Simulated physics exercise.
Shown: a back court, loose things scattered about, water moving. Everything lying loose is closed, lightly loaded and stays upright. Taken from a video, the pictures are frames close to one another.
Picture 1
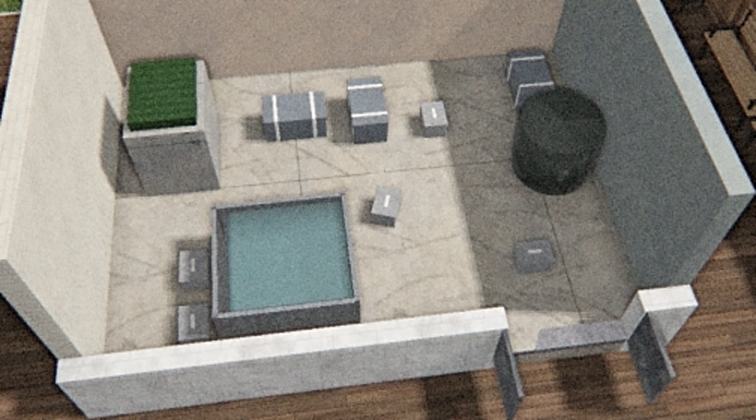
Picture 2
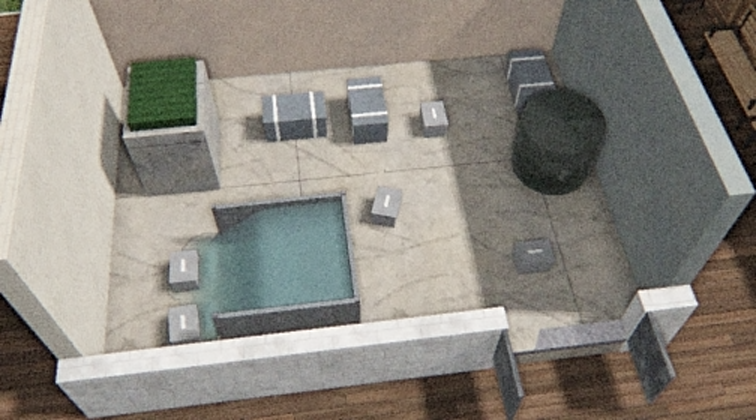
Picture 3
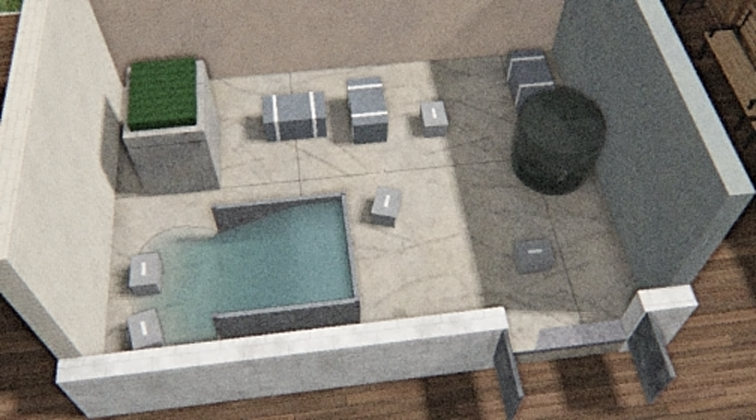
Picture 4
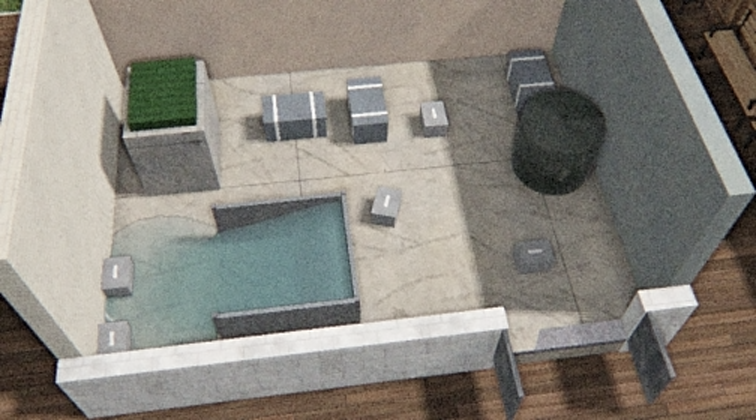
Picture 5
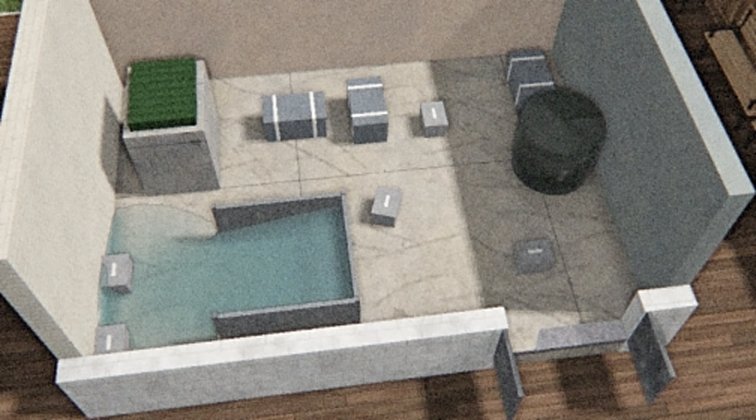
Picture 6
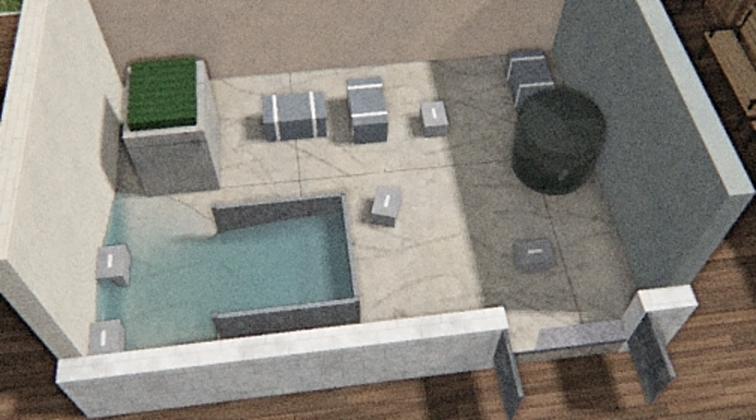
In a walled back court, water poured out of the open left side of a square pool and pushed two small grey boxes left toward the wall, while the other things scattered about stayed put.
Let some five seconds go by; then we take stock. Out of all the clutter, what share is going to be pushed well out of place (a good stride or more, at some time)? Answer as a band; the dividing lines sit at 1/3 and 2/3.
2/3 or more.
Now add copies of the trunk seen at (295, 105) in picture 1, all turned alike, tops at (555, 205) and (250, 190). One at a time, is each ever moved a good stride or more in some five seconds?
Result, in sequence - short of that distance / displaced that far.
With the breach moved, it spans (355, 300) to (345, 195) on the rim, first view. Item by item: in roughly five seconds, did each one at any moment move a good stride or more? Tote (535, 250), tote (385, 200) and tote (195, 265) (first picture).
First covers that distance, second covers that distance, third stays short of it.
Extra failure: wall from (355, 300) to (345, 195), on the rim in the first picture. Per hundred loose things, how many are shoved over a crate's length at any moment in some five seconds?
Estimate: Close to 40 in a hundred.
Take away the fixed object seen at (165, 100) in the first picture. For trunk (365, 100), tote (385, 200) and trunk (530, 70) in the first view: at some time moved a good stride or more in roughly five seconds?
Following the order you gave: Got moved a good way, moved little if at all, moved little if at all.
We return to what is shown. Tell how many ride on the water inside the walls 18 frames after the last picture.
In total, 3.
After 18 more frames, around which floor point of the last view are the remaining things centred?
Somewhere near (385, 167) in the last view.
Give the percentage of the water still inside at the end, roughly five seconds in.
100 %.
A moment on, 2 of 8 are well off their spots; 2 afloat.
Next, 1 of 8 are well off their spots; 2 afloat.
Later, 2 of 8 are well off their spots; 3 afloat.
In the end, 5 of 8 are well off their spots, and 6 have been at some point; 7 afloat.
